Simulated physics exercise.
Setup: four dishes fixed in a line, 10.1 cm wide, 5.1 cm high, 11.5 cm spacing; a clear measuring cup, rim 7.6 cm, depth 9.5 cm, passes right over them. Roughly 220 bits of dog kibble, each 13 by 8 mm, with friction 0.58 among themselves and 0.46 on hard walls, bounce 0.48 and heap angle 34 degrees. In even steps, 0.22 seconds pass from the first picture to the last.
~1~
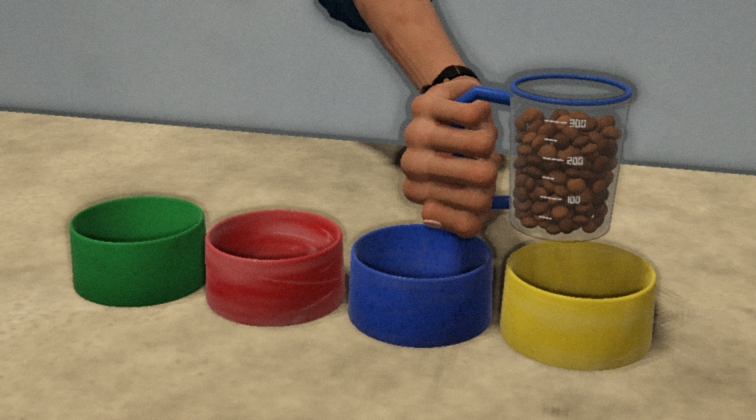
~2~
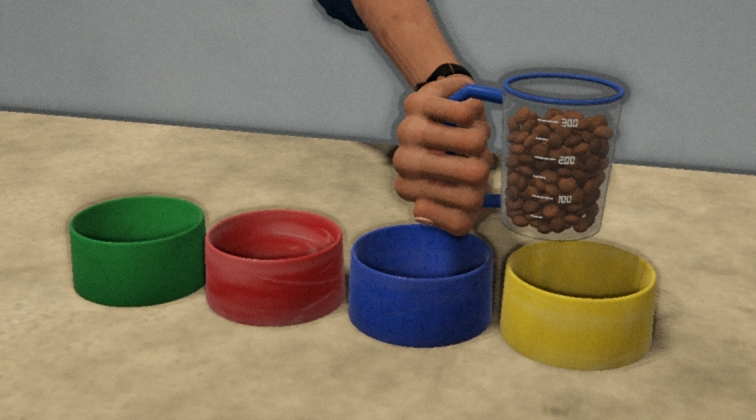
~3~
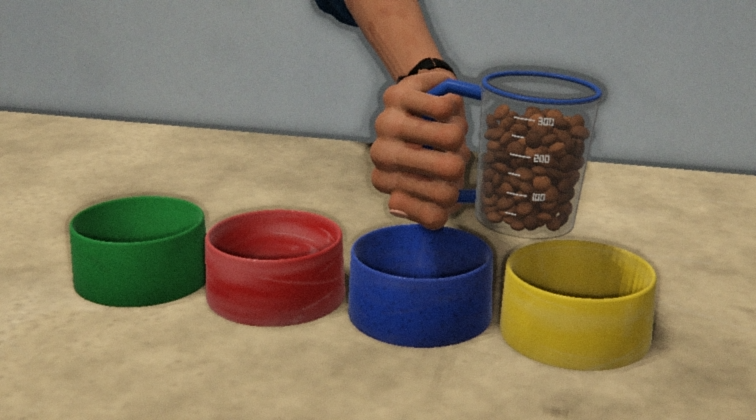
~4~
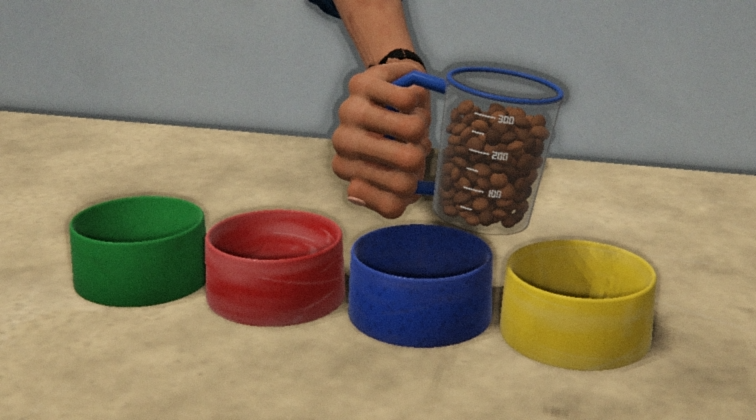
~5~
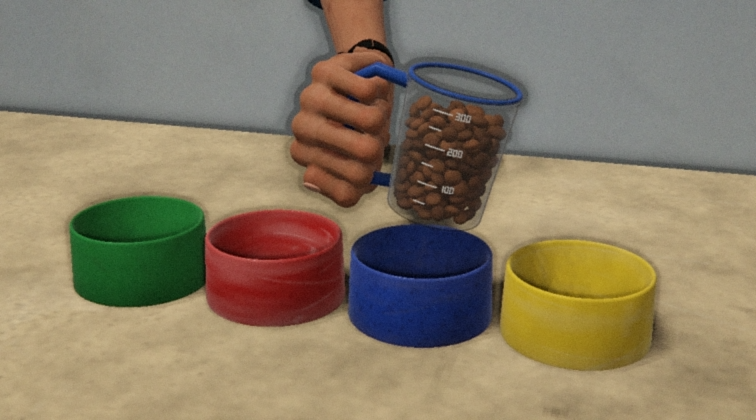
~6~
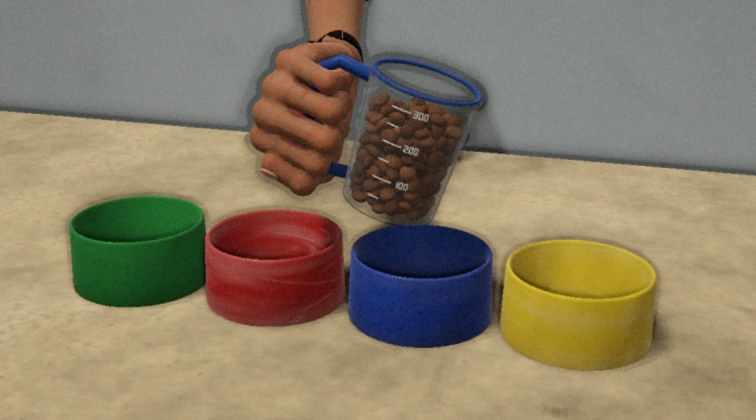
On a pale, mottled surface against a blue-gray wall, green, red, blue and yellow dishes sit in a row while a hand holds a clear measuring cup of brown kibble above the right side. The hand carries the cup steadily left, from near the yellow dish to above the blue one, gradually tilting it rightward.
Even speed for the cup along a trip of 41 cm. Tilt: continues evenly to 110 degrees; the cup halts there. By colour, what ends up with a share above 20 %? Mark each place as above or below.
Marks: Red below, blue below, green above, yellow below, counter below.
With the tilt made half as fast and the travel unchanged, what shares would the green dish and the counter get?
The green dish would get 90 and the counter 0.
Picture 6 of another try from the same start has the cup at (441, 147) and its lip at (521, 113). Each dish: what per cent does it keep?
The red dish keeps 0, the blue one 0, the green one 90 and the yellow one 0.
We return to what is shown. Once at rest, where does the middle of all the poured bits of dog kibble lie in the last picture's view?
Resting centre estimate: Around (125, 250).
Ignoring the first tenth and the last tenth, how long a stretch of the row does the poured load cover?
I'd estimate close to 6 cm.
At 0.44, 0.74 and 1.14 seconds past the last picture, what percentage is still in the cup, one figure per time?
In turn: 100 %, 100 %, 65 %.
Then, 0.44 s after the last picture, tilt 61 degrees; cup holds 100 %.
Then, 0.74 s after the last picture, tilt 91 degrees; cup holds 100 %.
Then, 1.14 s after the last picture, tilt 110 degrees; cup holds 65 %, green 35 %.
In the end, red 0 %, blue 0 %, green 90 %, yellow 0 %, counter 5 %, cup 5 %.
